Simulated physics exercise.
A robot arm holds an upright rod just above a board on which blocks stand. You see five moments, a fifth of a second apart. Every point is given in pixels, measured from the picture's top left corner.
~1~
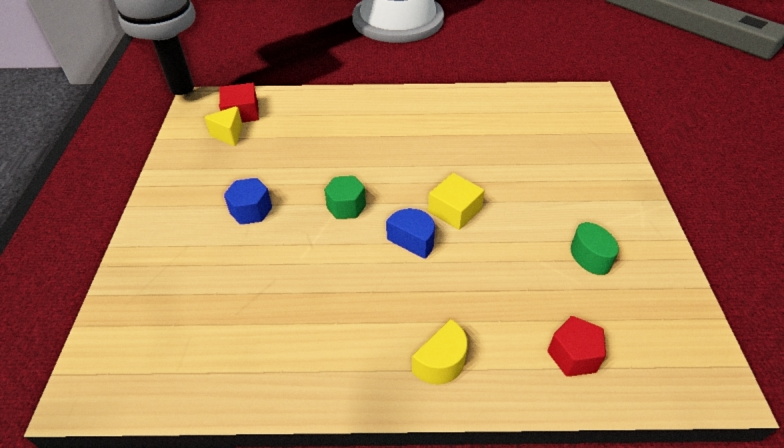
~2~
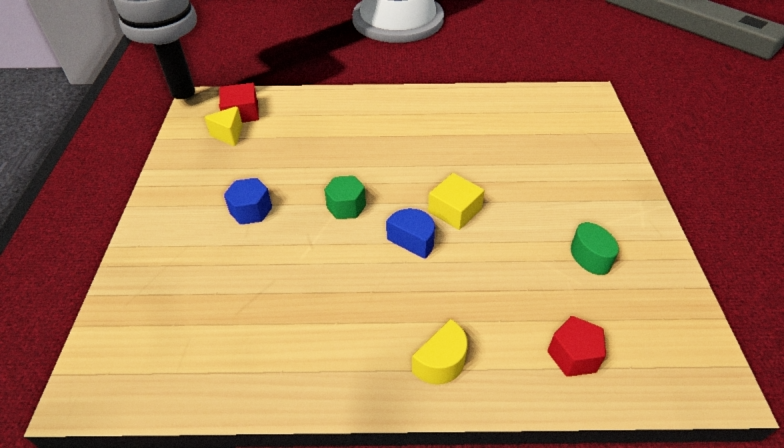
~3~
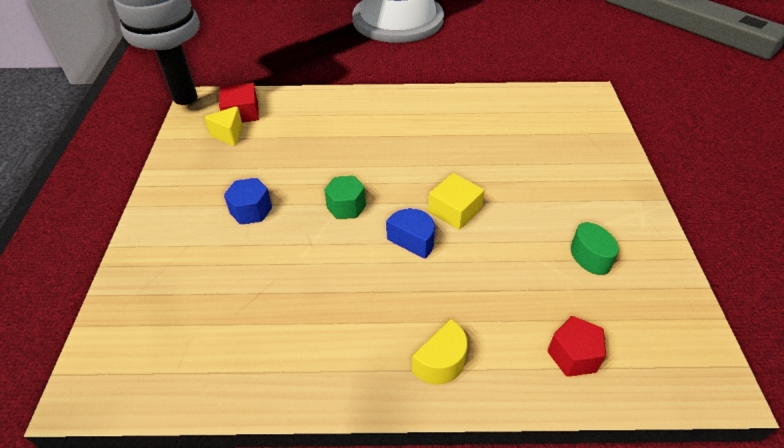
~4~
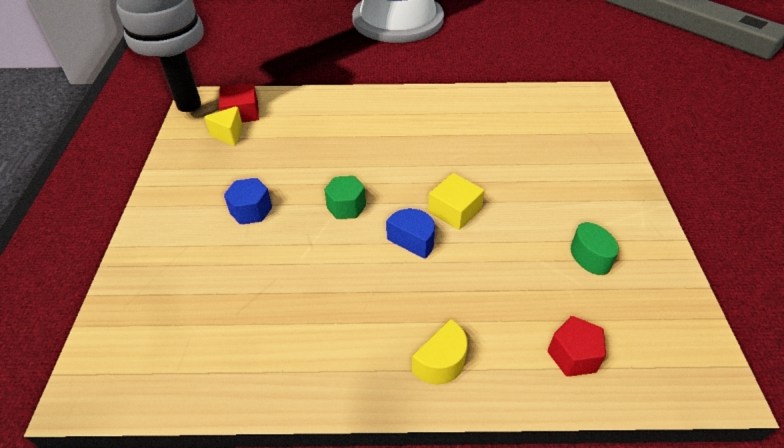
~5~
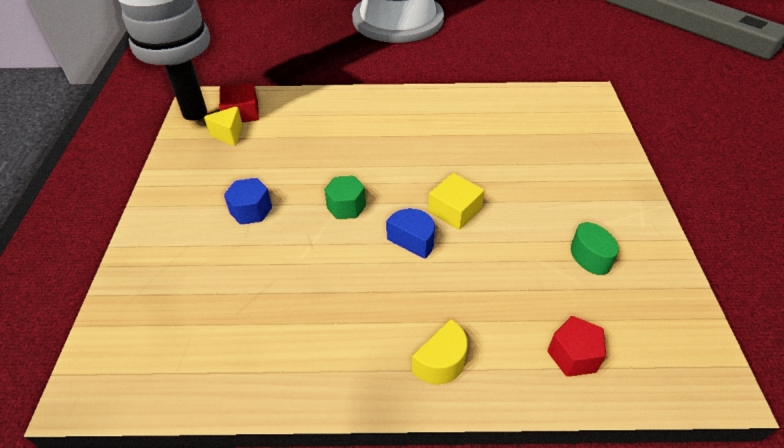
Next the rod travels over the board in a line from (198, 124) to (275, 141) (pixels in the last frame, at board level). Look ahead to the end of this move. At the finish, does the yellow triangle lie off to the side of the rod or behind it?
No.
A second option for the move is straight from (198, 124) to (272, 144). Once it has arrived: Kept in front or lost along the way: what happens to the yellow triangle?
The rod still pushes it.
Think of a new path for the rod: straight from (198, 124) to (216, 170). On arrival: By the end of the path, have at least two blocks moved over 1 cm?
No
What follows on the original path. One third of the way, rod at (220, 120); yellow triangle at (234, 119), turned 15° anticlockwise; red four-sided block at (241, 94), turned 20° anticlockwise.
Two thirds of the way, rod at (246, 125); yellow triangle at (260, 126); red four-sided block at (247, 95), turned 50° anticlockwise.
At the end, rod at (273, 131); yellow triangle at (285, 133); red four-sided block at (247, 95), turned 50° anticlockwise.
